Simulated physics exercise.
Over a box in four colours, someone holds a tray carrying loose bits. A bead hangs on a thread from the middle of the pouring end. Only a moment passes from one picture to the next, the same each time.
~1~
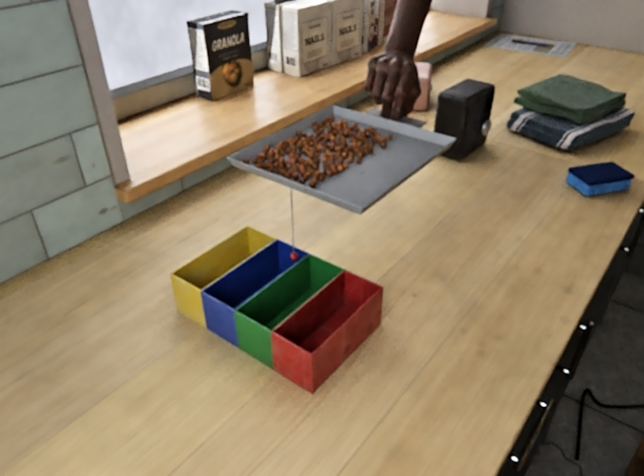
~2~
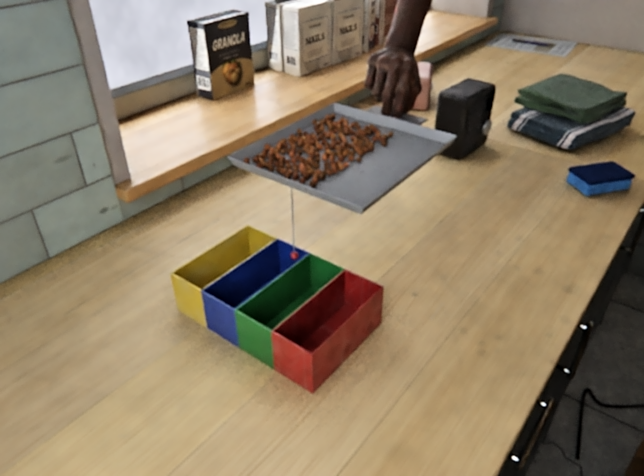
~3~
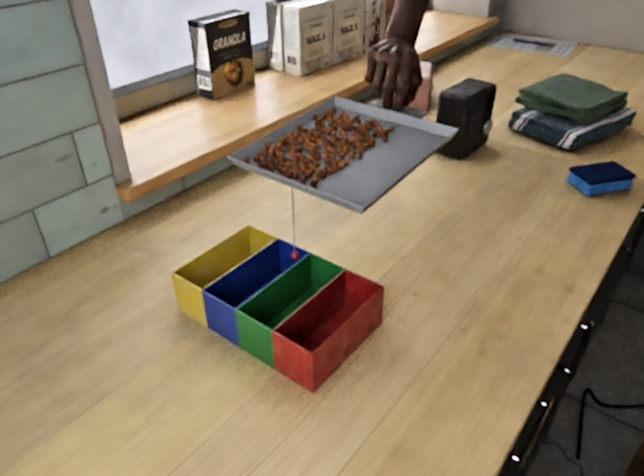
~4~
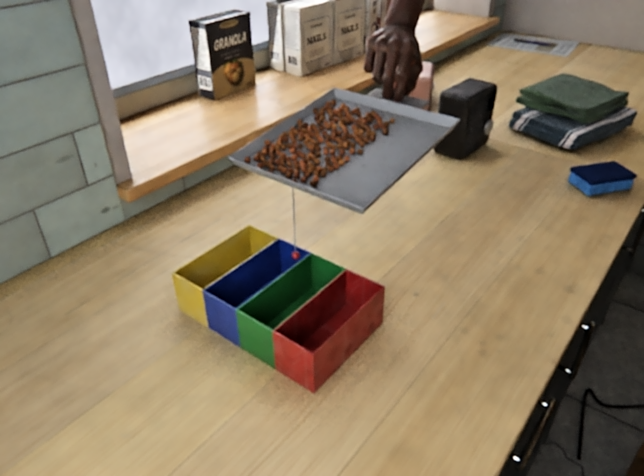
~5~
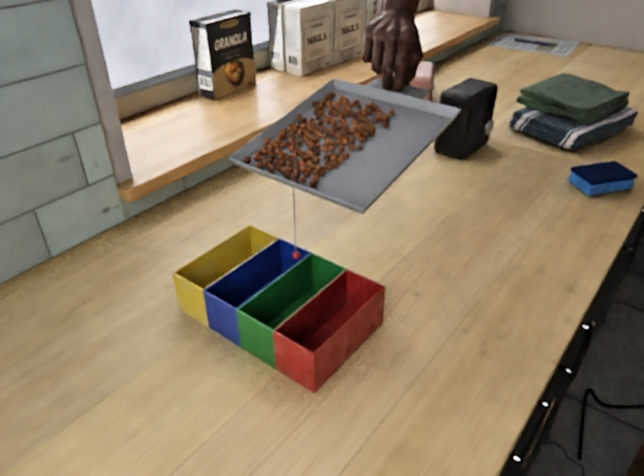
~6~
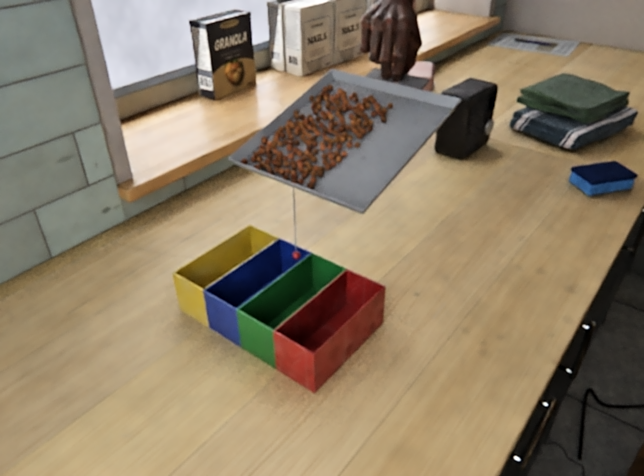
On a pale wooden counter beside a window ledge, seen from above at an angle by a still camera, a dark hand holds a grey tray of small brown pieces over an open box with yellow, blue, green and red cells. Packages stand on the ledge, with folded cloths and a blue sponge at right. The hand gradually raises the tray's far side, steepening its slope, while a small red bead hangs on a thread below.
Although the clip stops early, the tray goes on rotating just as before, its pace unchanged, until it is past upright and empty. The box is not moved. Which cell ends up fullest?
The blue cell.
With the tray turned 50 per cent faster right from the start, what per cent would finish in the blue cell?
I'd expect near 30 per cent.
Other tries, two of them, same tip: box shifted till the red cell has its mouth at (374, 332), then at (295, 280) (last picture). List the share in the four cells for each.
First case around 70 %, second case around 80 %.
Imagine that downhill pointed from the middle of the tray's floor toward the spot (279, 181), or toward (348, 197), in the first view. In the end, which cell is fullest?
Try A: Yellow / try B: The cell in red.
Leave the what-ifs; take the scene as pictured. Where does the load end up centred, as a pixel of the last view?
Around (258, 315).
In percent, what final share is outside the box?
I'd put it at about 0 percent.
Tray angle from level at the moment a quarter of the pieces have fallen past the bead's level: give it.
Near 60 degrees.
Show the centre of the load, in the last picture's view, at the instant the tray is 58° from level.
Near the pixel (276, 180).
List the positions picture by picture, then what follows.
The first picture shows corners of the pouring end (234, 157) and (361, 204), level; middle of the load (320, 149), cereal balls; bead on its thread (294, 256); yellow cell (188, 297); blue cell (220, 316); green cell (254, 337); red cell (292, 359).
The second picture shows corners of the pouring end (234, 156) and (361, 203), level; middle of the load (320, 147).
The third picture shows corners of the pouring end (235, 156) and (362, 204), tipped barely, level across its low end; middle of the load (321, 144).
The fourth picture shows corners of the pouring end (235, 156) and (362, 204), tipped a little, level across its low end; middle of the load (321, 140).
The fifth picture shows corners of the pouring end (235, 157) and (362, 205), tipped a little, level across its low end; middle of the load (320, 136).
The sixth picture shows corners of the pouring end (235, 157) and (361, 205), tipped clearly, level across its low end; middle of the load (318, 133), roughly a third on the move; yellow cell (191, 296); blue cell (222, 315); green cell (257, 336); red cell (294, 358).
Just after the last frame, tray tipped steeply; roughly two thirds on the tray; about a tenth in the blue cell; about a tenth in the yellow cell; about a tenth in the green cell; just a few in the red cell; about a tenth falling or outside the box.
A moment on, tray tipped right over; roughly a third in the blue cell; roughly a quarter in the yellow cell; roughly a quarter in the green cell; about a tenth in the red cell; just a few falling or outside the box.
Further on, tray tipped past a quarter turn; roughly a third in the blue cell; roughly a quarter in the yellow cell; roughly a quarter in the green cell; about a tenth in the red cell; just a few falling or outside the box.
When it is over, tray tipped past a quarter turn; roughly a third in the blue cell; roughly a quarter in the yellow cell; roughly a quarter in the green cell; about a tenth in the red cell; just a few outside the box.
